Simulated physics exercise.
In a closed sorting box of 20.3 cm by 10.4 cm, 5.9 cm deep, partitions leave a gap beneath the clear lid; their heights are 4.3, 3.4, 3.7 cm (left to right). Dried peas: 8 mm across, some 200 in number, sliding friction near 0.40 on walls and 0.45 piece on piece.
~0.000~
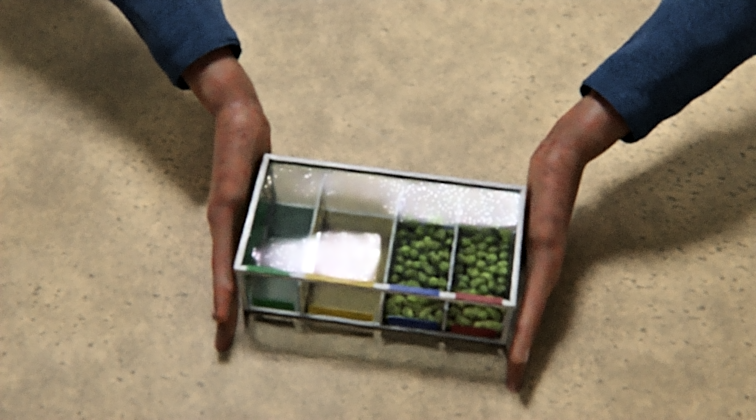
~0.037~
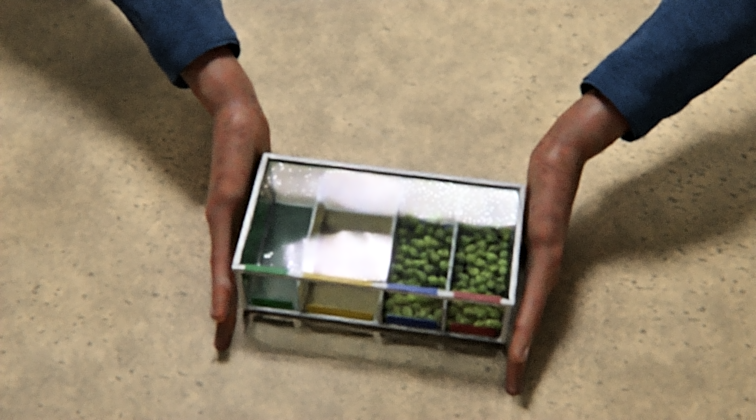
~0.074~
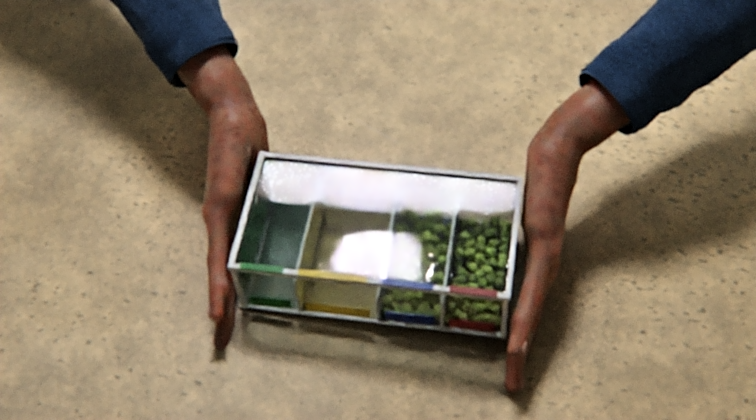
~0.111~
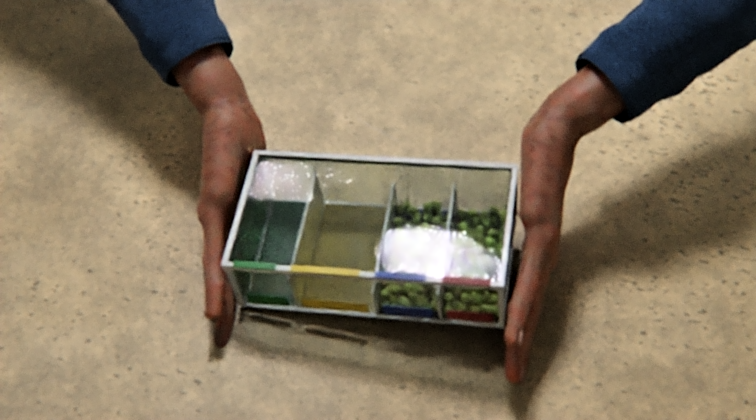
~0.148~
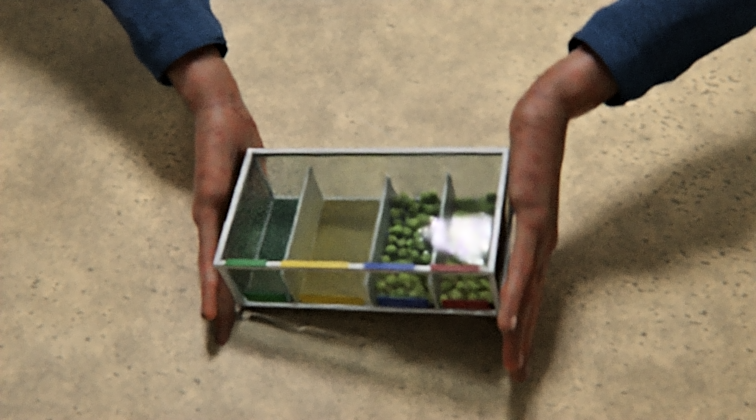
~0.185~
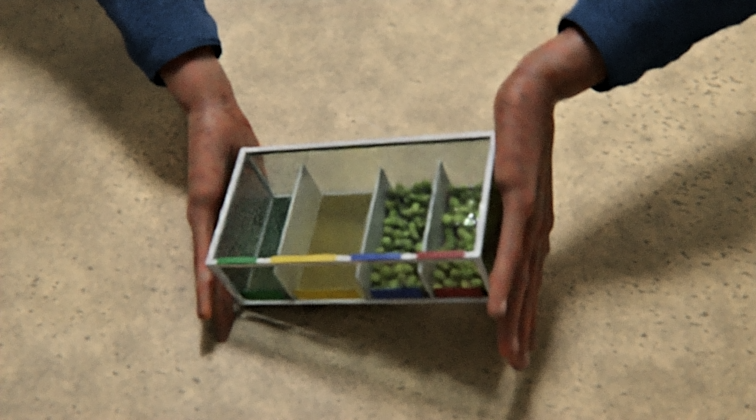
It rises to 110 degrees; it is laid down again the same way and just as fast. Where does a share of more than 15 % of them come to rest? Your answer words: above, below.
Red compartment - below; blue compartment - below; green compartment - above; yellow compartment - above.
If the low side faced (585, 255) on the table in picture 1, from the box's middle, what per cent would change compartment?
About 45 per cent.
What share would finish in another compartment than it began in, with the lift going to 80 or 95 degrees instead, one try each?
I'd expect close to 40 and then close to 90 per cent.
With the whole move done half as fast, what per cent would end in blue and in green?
I'd expect blue at 0 percent and green at 75 percent.
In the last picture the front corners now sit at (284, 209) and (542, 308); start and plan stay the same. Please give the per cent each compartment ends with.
Per cent by compartment: Red 100, blue 0, green 0, yellow 0.
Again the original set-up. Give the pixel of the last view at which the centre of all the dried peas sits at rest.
Roughly pixel (300, 254).
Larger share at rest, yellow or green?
It's the green one that holds more.
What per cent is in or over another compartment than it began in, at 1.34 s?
Some 100 percent.
After 0.88 s, tilt 110 degrees; red 30 %, blue 45 %, green 5 %, yellow 25 %.
After 1.34 s, tilt 48 degrees; green 60 %, yellow 40 %.
After 1.88 s, tilt 0 degrees; green 60 %, yellow 40 %.
At rest (2.6 s), red 0 %, blue 0 %, green 60 %, yellow 40 %.
